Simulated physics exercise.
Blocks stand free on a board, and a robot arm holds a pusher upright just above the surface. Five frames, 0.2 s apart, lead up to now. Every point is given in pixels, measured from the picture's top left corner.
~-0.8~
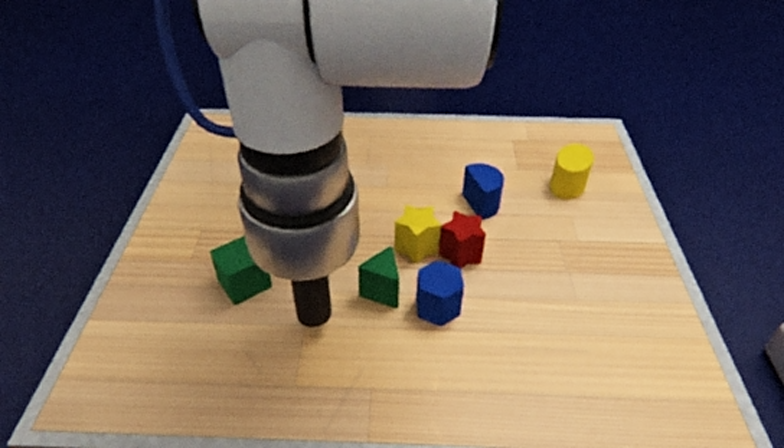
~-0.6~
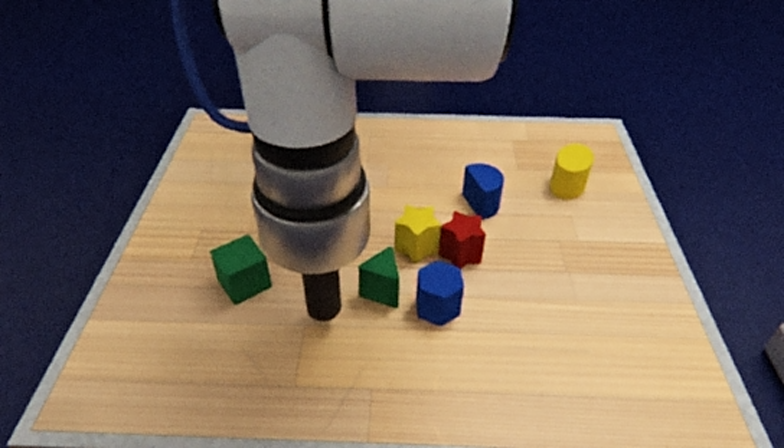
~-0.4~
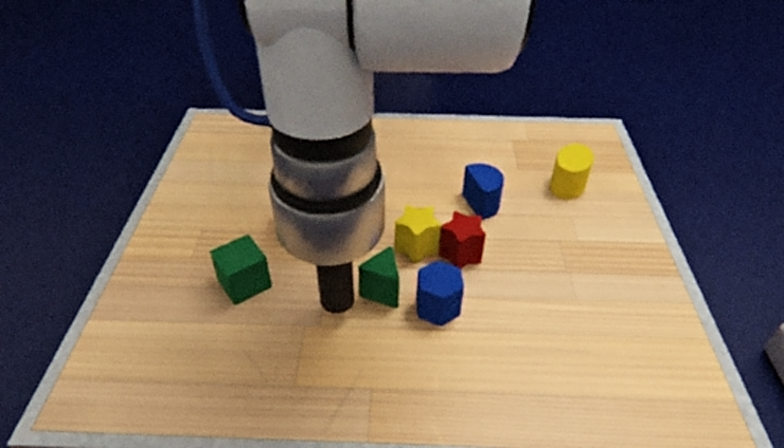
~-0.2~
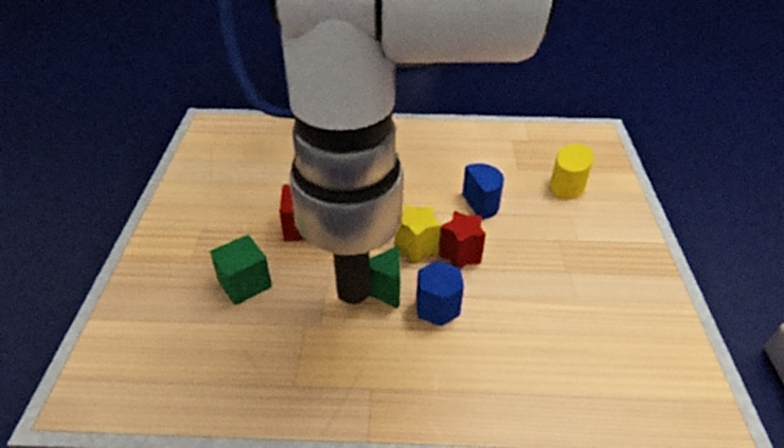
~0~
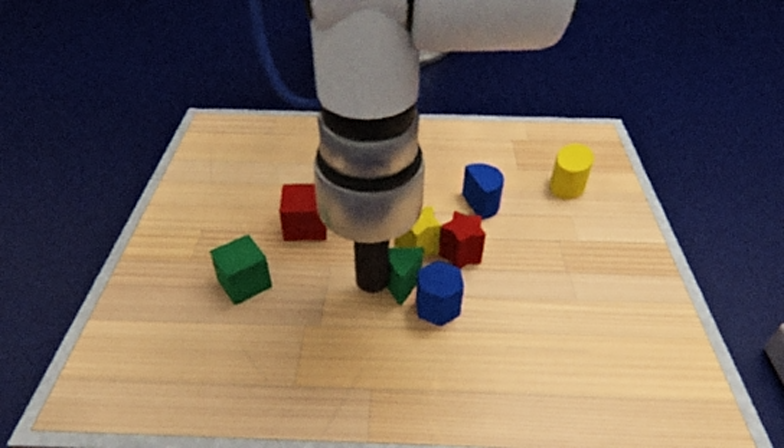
A white and silver robot arm with a black pusher reaches down over a pale wooden board against a dark blue background, seen from above by a still camera. Green blocks sit left and centre, with yellow, red and blue ones towards the right. The arm glides right and slightly away, revealing a red block behind it and nudging the green three-sided block rightward.
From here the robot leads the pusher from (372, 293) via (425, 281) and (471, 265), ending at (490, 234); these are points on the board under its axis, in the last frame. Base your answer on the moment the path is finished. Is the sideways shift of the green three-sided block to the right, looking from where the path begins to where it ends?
I expect so.
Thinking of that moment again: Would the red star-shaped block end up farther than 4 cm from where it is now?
The answer is yes.
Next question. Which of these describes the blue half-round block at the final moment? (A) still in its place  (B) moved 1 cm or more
My pick is B.
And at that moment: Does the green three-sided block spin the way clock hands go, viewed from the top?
Yes, it checks out.
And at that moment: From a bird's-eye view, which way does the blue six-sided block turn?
Clockwise.
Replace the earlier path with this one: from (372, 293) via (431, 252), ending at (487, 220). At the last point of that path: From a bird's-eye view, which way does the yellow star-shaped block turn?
Anticlockwise.
The first path, step by step. One third of the way, pusher (426, 269); green three-sided block (459, 251), turned 45° clockwise; blue six-sided block (451, 281), turned 20° clockwise.
Two thirds of the way, pusher (473, 252); green three-sided block (504, 247), turned 70° clockwise; blue six-sided block (452, 281), turned 20° clockwise; red star-shaped block (488, 212), turned 55° anticlockwise.
At the end, pusher (492, 221); green three-sided block (505, 247), turned 70° clockwise; blue six-sided block (452, 281), turned 20° clockwise; red star-shaped block (494, 181), turned 90° anticlockwise; blue half-round block (484, 157), turned 15° clockwise.
